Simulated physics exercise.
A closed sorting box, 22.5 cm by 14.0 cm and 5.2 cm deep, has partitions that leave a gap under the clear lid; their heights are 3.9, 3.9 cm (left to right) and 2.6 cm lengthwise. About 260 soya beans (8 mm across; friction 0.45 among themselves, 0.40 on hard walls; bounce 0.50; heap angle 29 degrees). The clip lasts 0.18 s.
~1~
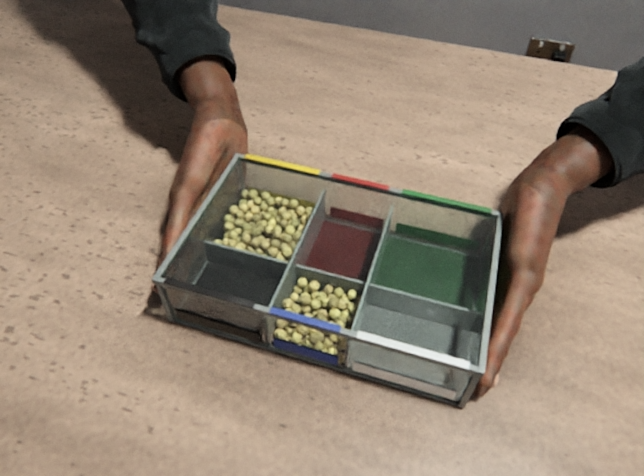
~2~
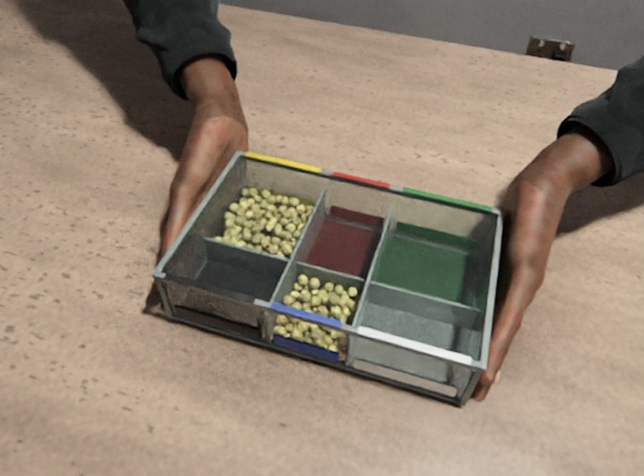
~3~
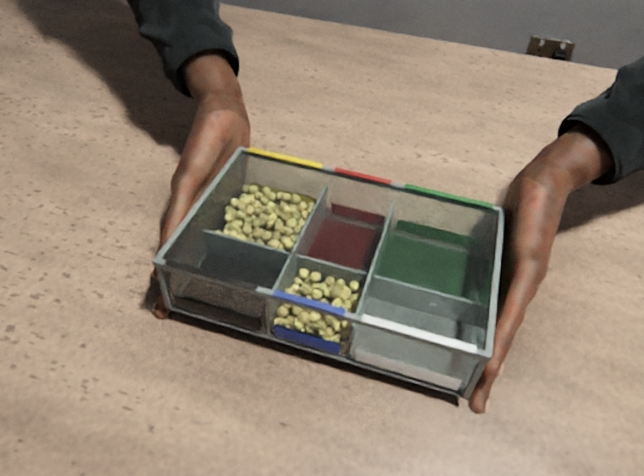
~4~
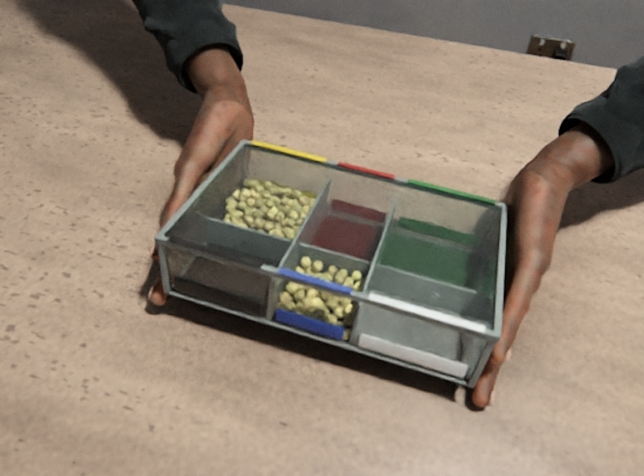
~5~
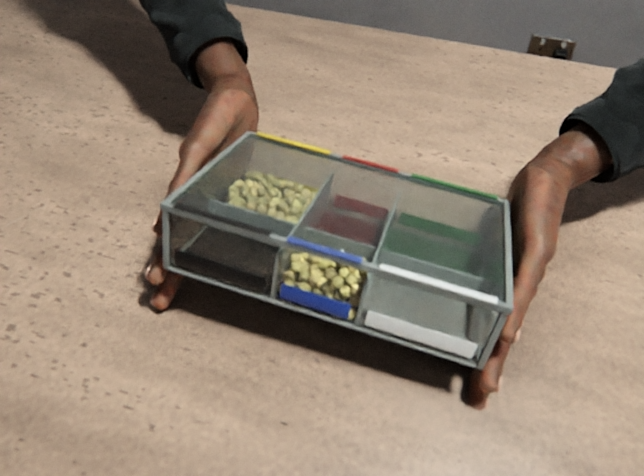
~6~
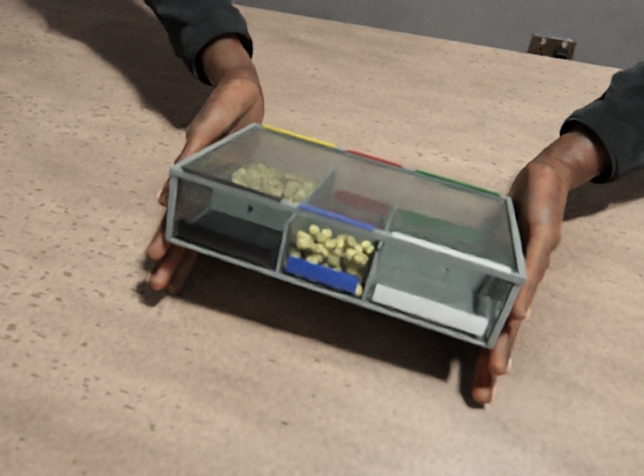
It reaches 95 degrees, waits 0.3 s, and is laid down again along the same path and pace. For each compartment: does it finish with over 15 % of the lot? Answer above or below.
Red compartment: Above; blue compartment: Below; green compartment: Below; yellow compartment: Above; white compartment: Below; black compartment: Below.
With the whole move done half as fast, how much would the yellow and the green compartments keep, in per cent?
In that case yellow 65; green 10.
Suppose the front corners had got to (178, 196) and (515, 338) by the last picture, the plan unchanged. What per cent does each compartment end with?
Red 10; blue 5; green 35; yellow 55; white 0; black 0.
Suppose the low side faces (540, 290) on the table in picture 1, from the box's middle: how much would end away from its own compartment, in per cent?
About 30 per cent.
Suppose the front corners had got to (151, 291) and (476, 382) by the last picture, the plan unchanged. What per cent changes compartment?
It would be near 60 per cent.
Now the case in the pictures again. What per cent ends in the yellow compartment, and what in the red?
Yellow 65; red 25.
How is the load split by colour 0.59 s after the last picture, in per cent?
Red 25, blue 5, green 5, yellow 65, white 0, black 0.
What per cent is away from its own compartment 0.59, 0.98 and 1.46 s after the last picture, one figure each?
About 30, 35, 35.
Then, 0.59 s after the last picture, tilt 95 degrees; red 25 %, blue 5 %, green 5 %, yellow 65 %.
Then, 0.98 s after the last picture, tilt 54 degrees; red 25 %, green 10 %, yellow 65 %.
Then, 1.46 s after the last picture, tilt 0 degrees; red 25 %, green 10 %, yellow 65 %.
In the end, red 25 %, blue 0 %, green 10 %, yellow 65 %, white 0 %, black 0 %.
